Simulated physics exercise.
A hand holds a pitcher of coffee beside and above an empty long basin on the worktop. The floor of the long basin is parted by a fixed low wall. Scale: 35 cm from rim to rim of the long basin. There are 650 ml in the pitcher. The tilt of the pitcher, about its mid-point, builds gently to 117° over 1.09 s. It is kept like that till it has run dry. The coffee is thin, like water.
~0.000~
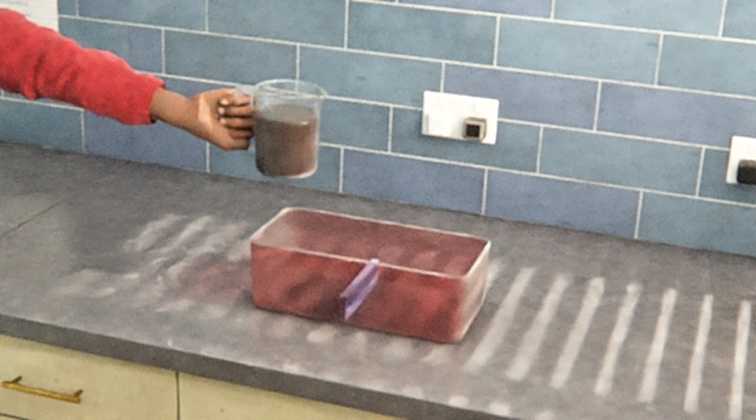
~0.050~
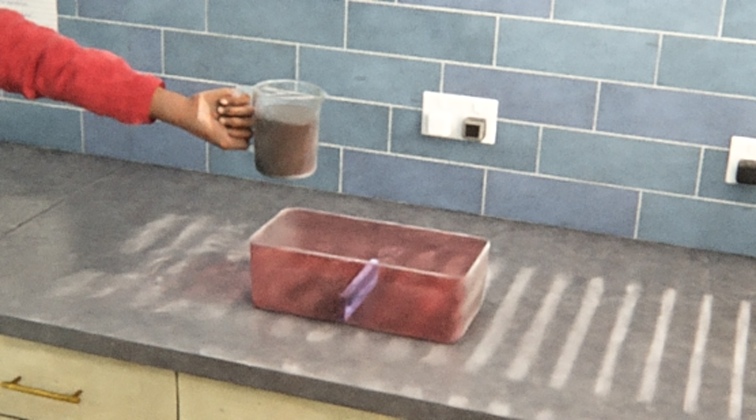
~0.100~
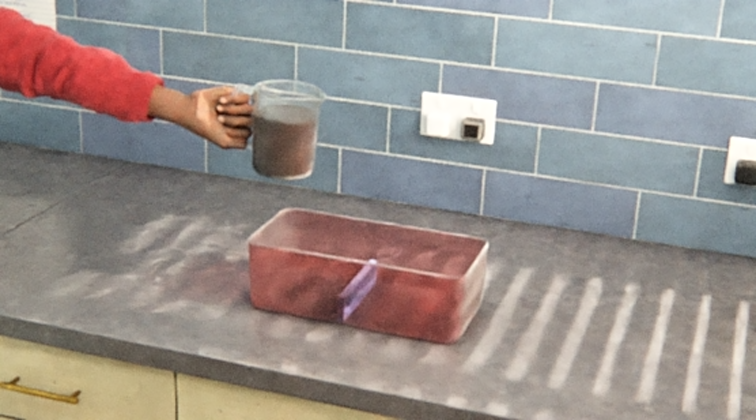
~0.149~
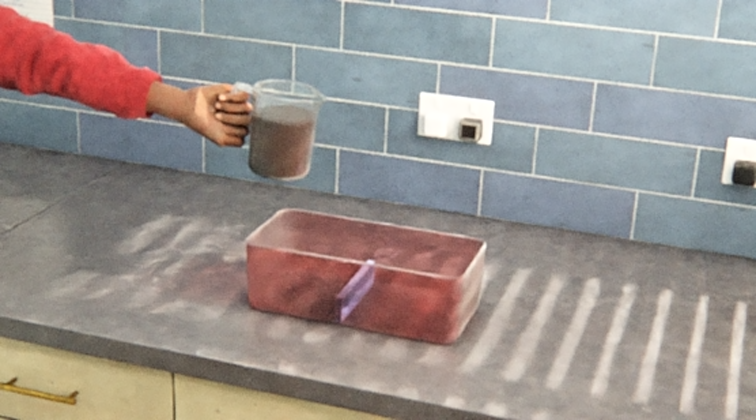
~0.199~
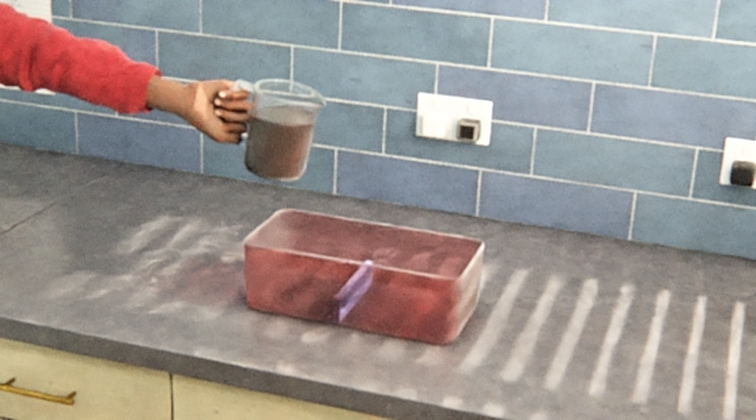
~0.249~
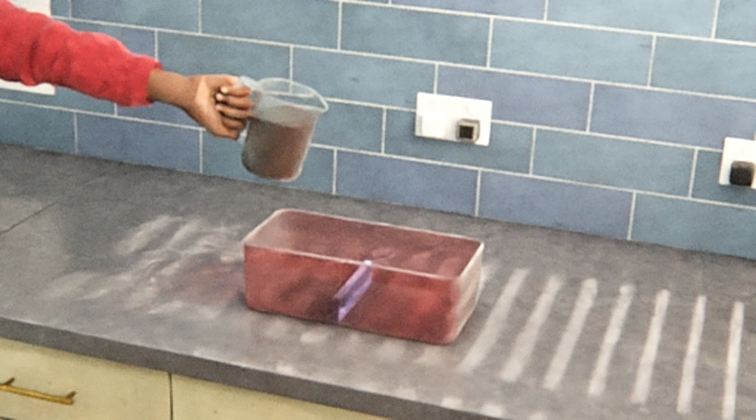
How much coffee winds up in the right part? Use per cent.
The far part has some 66 per cent.
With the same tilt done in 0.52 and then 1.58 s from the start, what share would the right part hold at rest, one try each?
In turn about 40 and 70 per cent.
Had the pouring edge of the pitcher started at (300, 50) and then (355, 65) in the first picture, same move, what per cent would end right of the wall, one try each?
In turn about 20 and 90 per cent.
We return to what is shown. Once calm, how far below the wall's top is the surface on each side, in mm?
Some 34 mm on the left and 28 mm on the right.
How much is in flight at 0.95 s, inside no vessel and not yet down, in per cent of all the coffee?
Near 24 in a hundred.
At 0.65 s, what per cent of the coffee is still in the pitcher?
Near 86 in a hundred.
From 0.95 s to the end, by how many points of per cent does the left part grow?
Some 28 per cent.
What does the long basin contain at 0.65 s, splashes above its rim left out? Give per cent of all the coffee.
Near 1 in a hundred.
Then, 0.65 s in, the tilt is 76° and 86 per cent is still to pour, 1 is left of the wall and 0 right of it.
Then, 0.95 s in, the tilt is 112° and 22 per cent is still to pour, 6 is left of the wall and 48 right of it.
Then, 1.25 s in, the tilt is 117° and 0 per cent is still to pour, 33 is left of the wall and 65 right of it.
Then, 1.59 s in, the tilt is 117° and 0 per cent is still to pour, 33 is left of the wall and 66 right of it.
Finally, 33 per cent lies left of the wall, 66 right of it and 1 outside.
